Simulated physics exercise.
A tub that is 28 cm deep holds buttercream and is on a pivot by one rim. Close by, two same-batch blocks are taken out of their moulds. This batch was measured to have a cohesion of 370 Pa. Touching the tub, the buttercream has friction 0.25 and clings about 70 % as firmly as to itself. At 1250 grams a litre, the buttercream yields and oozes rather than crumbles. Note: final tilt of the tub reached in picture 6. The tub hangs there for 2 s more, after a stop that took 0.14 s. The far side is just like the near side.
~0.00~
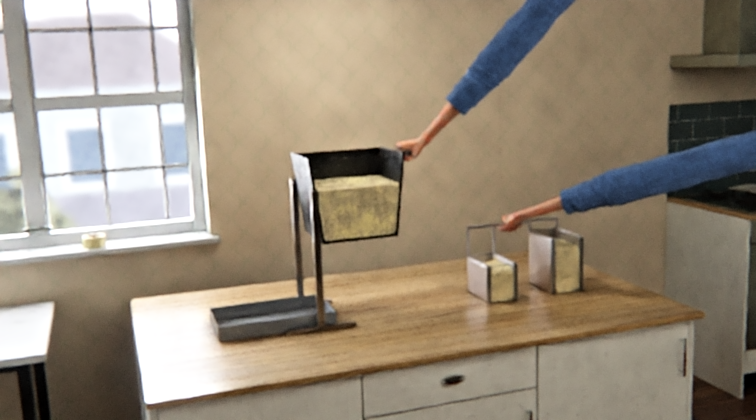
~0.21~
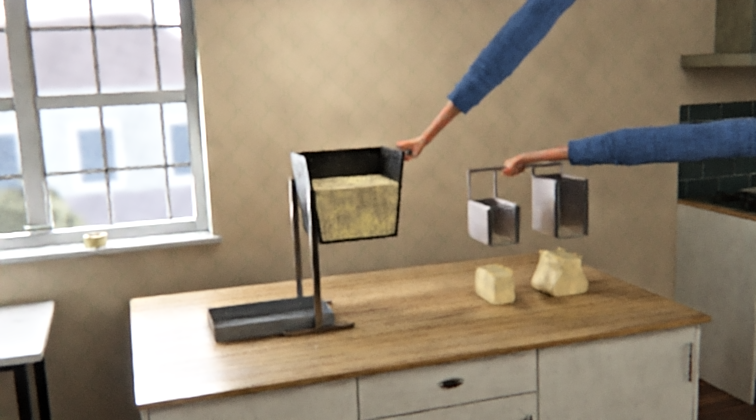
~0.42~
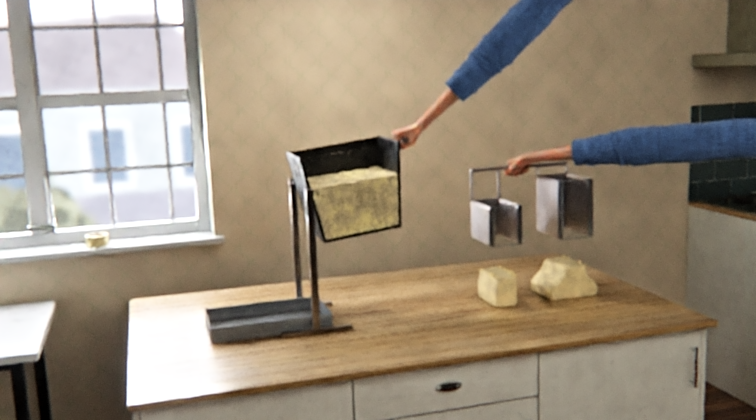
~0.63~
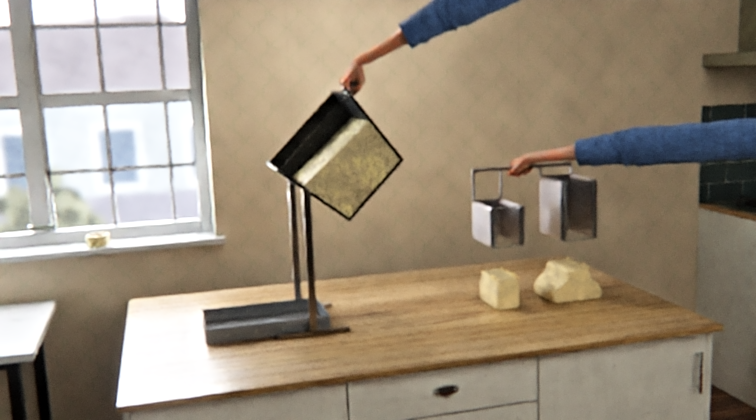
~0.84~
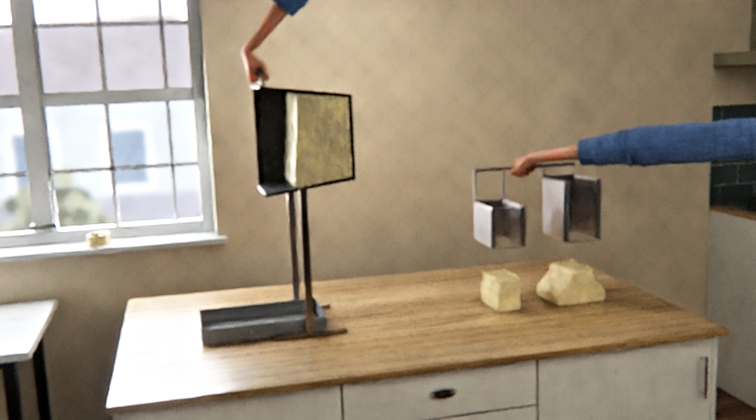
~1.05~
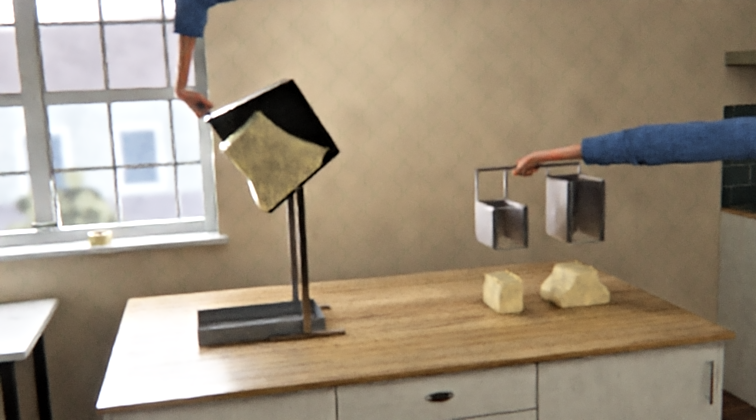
In a kitchen, one hand grips a dark tub of pale yellow buttercream above a wooden counter while another lifts two metal moulds off two blocks, the larger slumping lower. The first hand then swings the tub up and over to the left until its open side slants downward, the buttercream bulging at the opening.
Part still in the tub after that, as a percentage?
Close to 0 %.
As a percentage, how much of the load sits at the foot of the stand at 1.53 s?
At that moment, near 100 % is down.
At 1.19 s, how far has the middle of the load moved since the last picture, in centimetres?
Shift: Some 22 cm.
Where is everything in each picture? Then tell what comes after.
The first frame shows handle-side rim at (402, 153), tilt 0 degrees; top of the buttercream at (322, 190); blocks stand 11 cm, 18 cm (left to right).
The second frame shows handle-side rim at (402, 152), tilt 0 degrees; top of the buttercream at (320, 189); blocks stand 11 cm, 14 cm (left to right).
The third frame shows handle-side rim at (397, 142), tilt 6 degrees; top of the buttercream at (393, 175); blocks stand 11 cm, 12 cm (left to right).
The fourth frame shows handle-side rim at (347, 94), tilt 45 degrees; top of the buttercream at (366, 124); blocks stand 11 cm, 12 cm (left to right).
The fifth frame shows handle-side rim at (259, 90), tilt 90 degrees; top of the buttercream at (301, 95); blocks stand 11 cm, 12 cm (left to right).
The sixth frame shows handle-side rim at (208, 123), tilt 121 degrees; top of the buttercream at (260, 117); blocks stand 11 cm, 12 cm (left to right).
After 1.19 s, the tub is at 121 degrees and holds 20 %.
After 1.36 s, the tub is at 121 degrees and holds 0 %.
After 1.53 s, the tub is at 121 degrees and holds 0 %.
After 1.70 s, the tub is at 121 degrees and holds 0 %.
After 3.05 s, at the end, the tub is at 121 degrees and holds 0 %.
